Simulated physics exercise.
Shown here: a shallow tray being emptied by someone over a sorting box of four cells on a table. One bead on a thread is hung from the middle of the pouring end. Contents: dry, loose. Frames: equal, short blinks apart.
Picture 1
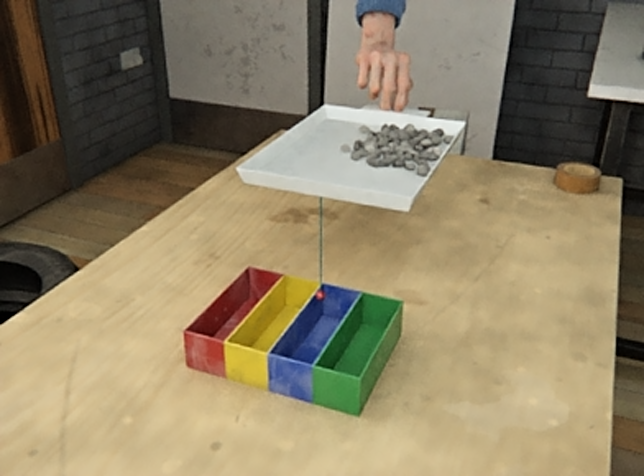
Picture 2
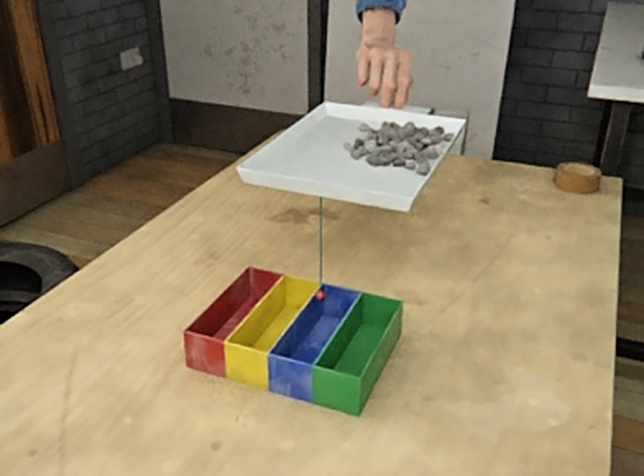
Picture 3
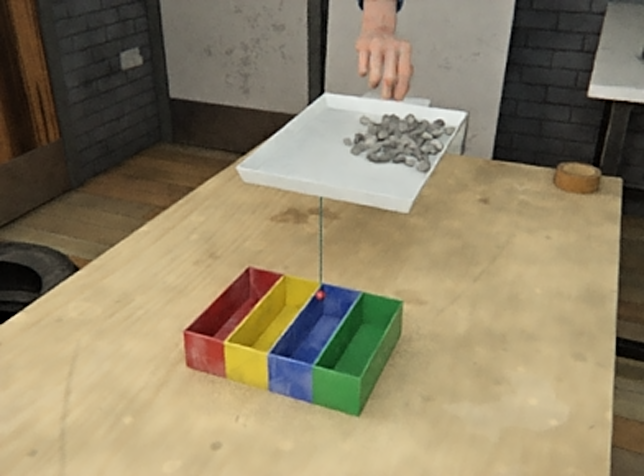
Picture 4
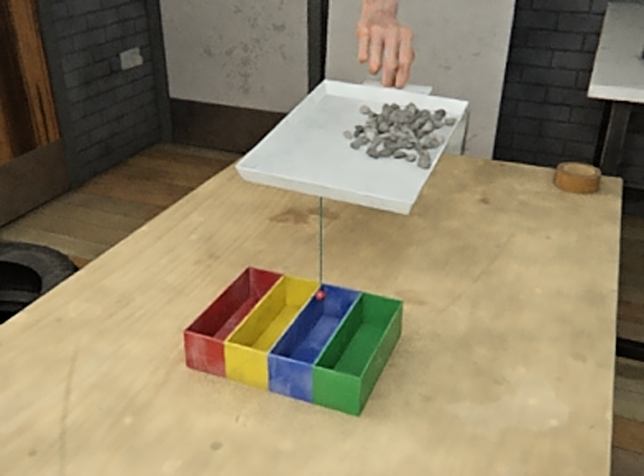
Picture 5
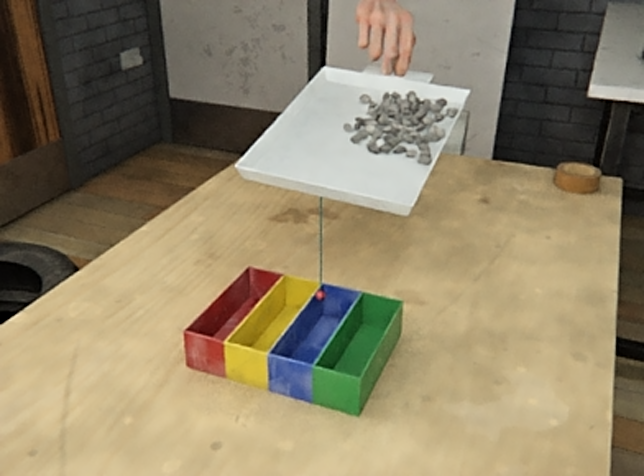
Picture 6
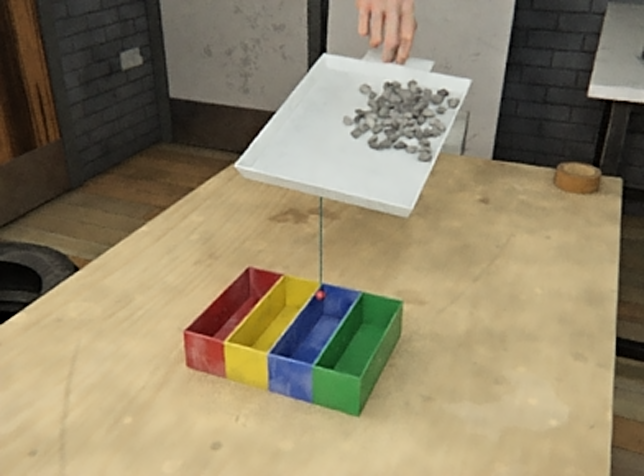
Over a wooden table, a hand raised the back of a white tray of gray gravel, tilting it gradually above a red, yellow, blue and green box, while a bead hung on its thread.
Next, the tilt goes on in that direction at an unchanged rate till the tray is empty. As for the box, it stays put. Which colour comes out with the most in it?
Fullest: The green cell.
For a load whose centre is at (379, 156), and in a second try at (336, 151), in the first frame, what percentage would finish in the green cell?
You'd get near 40 percent first and near 40 percent after that.
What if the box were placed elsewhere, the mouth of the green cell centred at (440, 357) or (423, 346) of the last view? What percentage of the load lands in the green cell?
Close to 10 in a hundred first, close to 20 in a hundred second.
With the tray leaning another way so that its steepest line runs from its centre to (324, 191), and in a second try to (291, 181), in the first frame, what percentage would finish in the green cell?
You'd get 30 per cent the first time and 0 per cent the second time.
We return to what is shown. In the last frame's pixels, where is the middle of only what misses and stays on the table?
Roughly at (416, 396).
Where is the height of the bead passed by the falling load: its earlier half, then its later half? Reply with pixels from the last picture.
Around (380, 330), followed by around (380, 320).
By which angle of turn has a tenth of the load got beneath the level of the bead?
65 degrees.
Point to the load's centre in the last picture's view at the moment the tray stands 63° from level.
The middle of the pieces shows up near (380, 204).
Soon after the last picture, tray tipped steeply; about two thirds on the tray; a stray few in the green cell; about a quarter falling or outside the box.
A little later, tray tipped past a quarter turn; a small part on the tray; about a quarter in the green cell; a small part in the blue cell; about two thirds falling or outside the box.
Later still, tray tipped past a quarter turn; about a third in the green cell; a small part in the blue cell; about half falling or outside the box.
At rest, tray tipped past a quarter turn; about a third in the green cell; a small part in the blue cell; none in the yellow cell; none in the red cell; about half outside the box.
